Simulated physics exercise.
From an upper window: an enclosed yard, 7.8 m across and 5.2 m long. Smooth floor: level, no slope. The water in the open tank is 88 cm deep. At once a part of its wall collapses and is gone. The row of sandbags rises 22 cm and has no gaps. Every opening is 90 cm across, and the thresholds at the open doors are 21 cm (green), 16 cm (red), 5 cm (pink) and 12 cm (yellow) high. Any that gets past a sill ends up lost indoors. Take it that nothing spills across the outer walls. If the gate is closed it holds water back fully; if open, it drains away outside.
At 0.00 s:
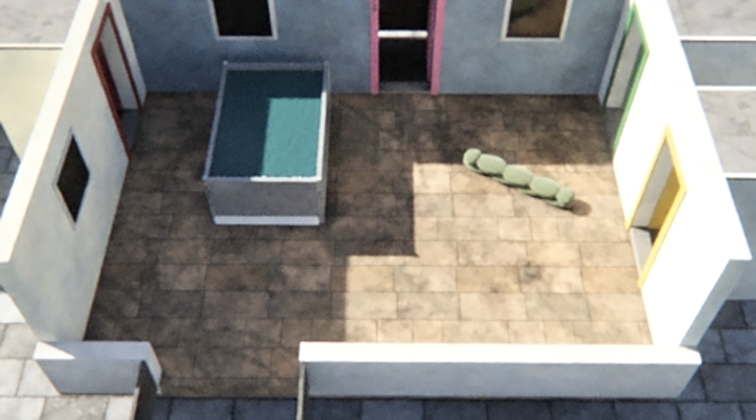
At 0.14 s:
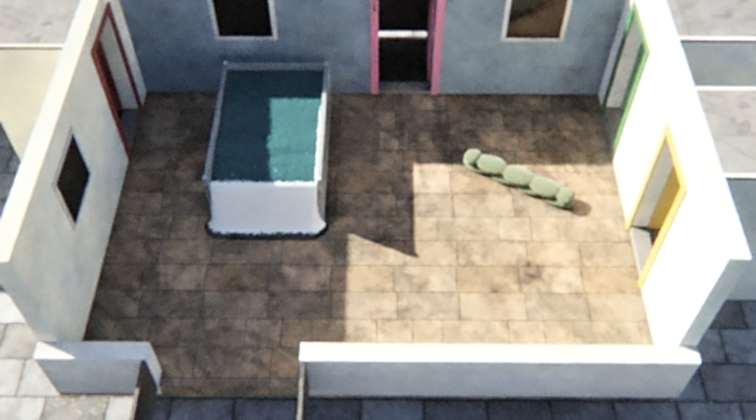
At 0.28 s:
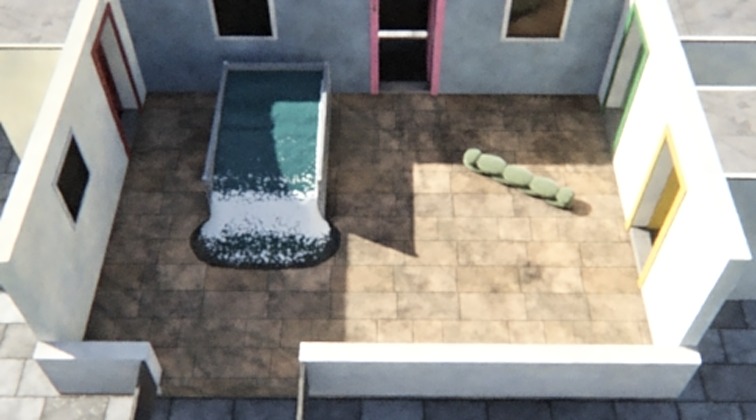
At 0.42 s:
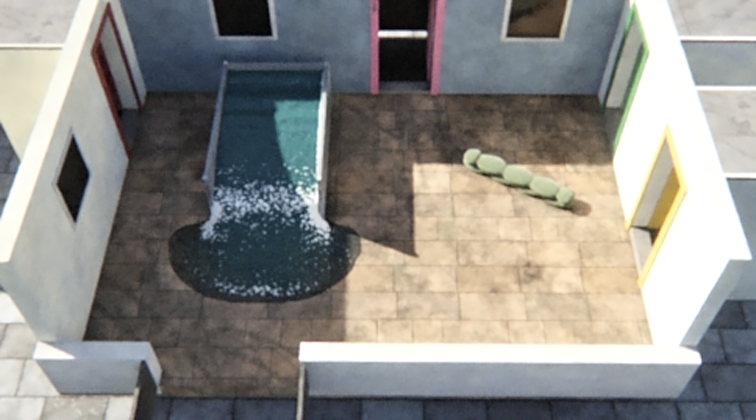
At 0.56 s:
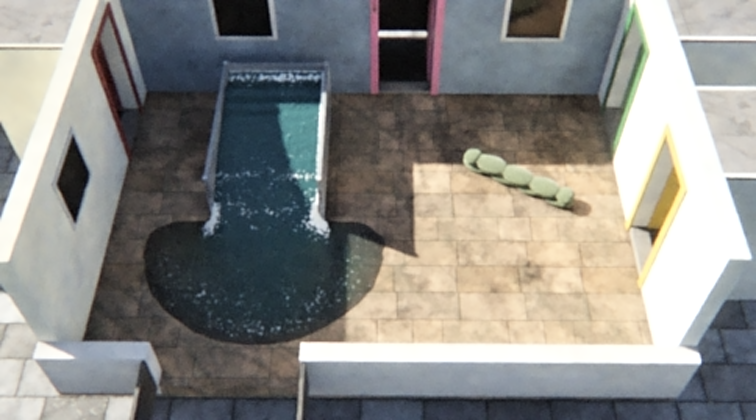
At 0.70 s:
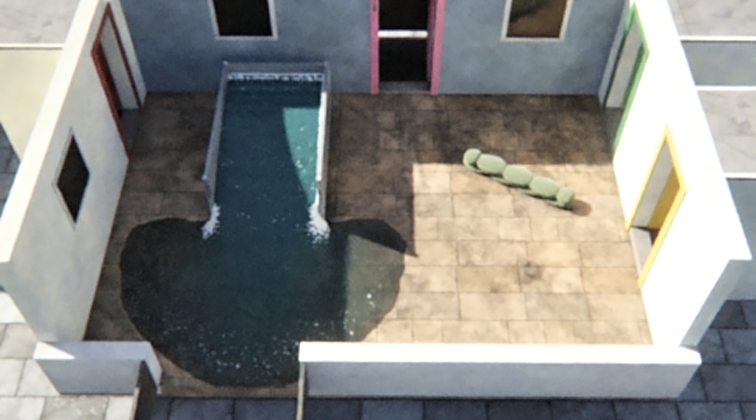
Water pouring from the open front of a raised tank and spreading across a walled, tiled yard, left of a green segmented row.
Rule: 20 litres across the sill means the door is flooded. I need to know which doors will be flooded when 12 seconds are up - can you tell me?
Sure: The green door will stay unflooded, the red door will stay unflooded, the pink door will stay unflooded, the yellow door will stay unflooded.
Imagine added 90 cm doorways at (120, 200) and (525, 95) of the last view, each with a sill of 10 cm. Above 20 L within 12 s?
Within it, within it.
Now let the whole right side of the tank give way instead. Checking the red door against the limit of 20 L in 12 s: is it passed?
Then: Red short of it.
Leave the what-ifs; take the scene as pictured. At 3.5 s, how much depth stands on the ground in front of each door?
Readings (cm): Green = 0; red = 0; pink = 0; yellow = 13.
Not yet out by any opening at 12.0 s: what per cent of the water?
Share still there: About 44 %.
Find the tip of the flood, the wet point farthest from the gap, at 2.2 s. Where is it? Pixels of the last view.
Somewhere around (620, 372).
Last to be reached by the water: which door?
Looks like the pink door.
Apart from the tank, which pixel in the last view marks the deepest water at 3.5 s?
That would be near pixel (648, 372).
After 1.4 s water covers 30 % of the floor and is deepest (37 cm) near (321, 370); green door not reached, red door not reached, pink door not reached, yellow door not reached.
After 2.2 s water covers 35 % of the floor and is deepest (35 cm) near (144, 368); green door not reached, red door not reached, pink door not reached, yellow door not reached.
After 3.5 s water covers 50 % of the floor and is deepest (24 cm) near (648, 372); green door not reached, red door not reached, pink door not reached, yellow door 13 cm at the sill, 0 L in.
After 7.0 s water covers 80 % of the floor and is deepest (10 cm) near (581, 110); green door 4 cm at the sill, 0 L in, red door 6 cm at the sill, 0 L in, pink door 3 cm at the sill, 0 L in, yellow door 6 cm at the sill, 2 L in.
After 12.0 s water covers 95 % of the floor and is deepest (6 cm) near (332, 165); green door 3 cm at the sill, 0 L in, red door 4 cm at the sill, 0 L in, pink door 6 cm at the sill, 5 L in, yellow door 4 cm at the sill, 2 L in.
